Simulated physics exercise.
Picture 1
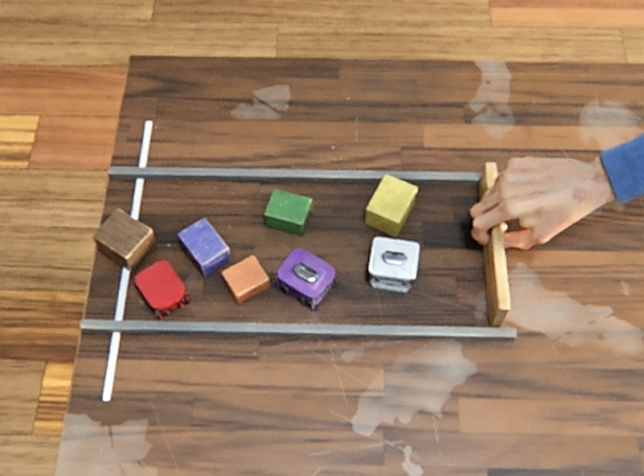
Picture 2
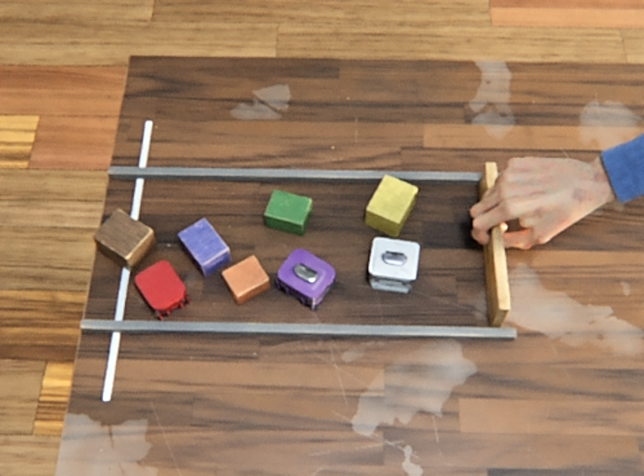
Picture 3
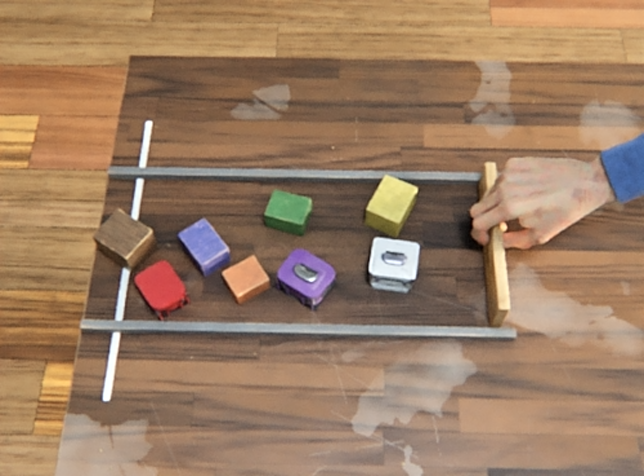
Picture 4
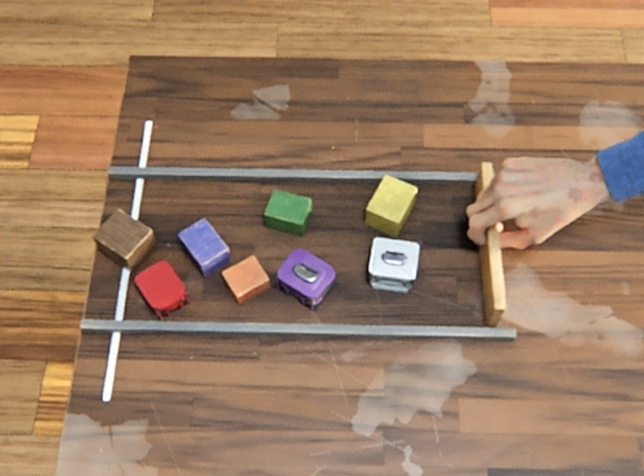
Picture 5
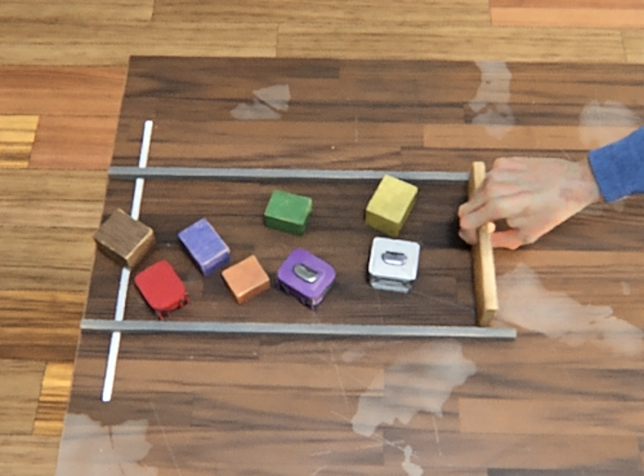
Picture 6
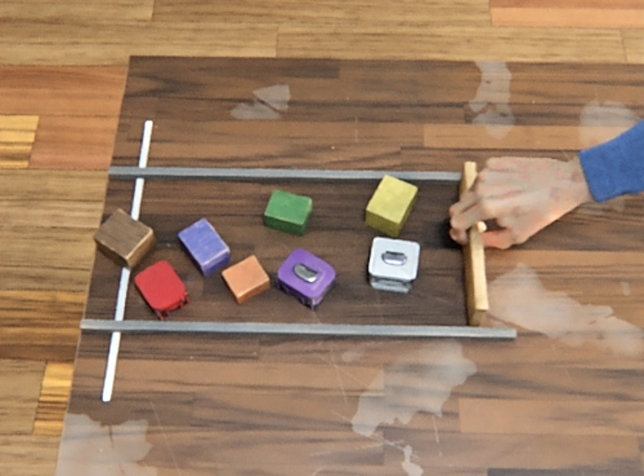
On a wooden surface, a hand slides a board slightly left toward scattered blocks and cases.
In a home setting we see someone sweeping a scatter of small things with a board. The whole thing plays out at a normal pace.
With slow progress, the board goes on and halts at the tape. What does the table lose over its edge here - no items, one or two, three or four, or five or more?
The loss over the edge is five or beyond.
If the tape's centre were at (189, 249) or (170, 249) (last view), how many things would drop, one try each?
Down on the floor: 3 and 3.
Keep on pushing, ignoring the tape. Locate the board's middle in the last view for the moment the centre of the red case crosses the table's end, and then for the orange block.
The middle is at (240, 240) when it's the red case, and at (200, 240) when it's the orange block.
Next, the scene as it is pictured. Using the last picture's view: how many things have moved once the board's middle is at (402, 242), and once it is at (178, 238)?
Tally: First 2; then 8.
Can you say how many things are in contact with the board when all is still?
Count recorded: 2.
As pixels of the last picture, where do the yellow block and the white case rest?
Okay, so first (115, 207), and next (101, 261).
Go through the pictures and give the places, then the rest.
The first frame shows brown block (126, 241); red case (162, 290); blue block (205, 247); board (493, 243); tape (130, 248).
The second frame shows red case (162, 290); green block (289, 213).
The third frame shows blue block (205, 248); yellow block (391, 206).
The fourth frame shows brown block (126, 241); purple case (306, 279).
The fifth frame shows red case (162, 290); white case (393, 265).
The sixth frame shows brown block (126, 241); red case (162, 290); blue block (205, 248); board (472, 243); tape (130, 248).
A little later, none off yet; brown block at rest near (126, 241); red case at rest near (162, 290); blue block at rest near (202, 246).
When it is over, the number that fall off is five or more; down, purple case, green block, orange block, blue block, red case and brown block.
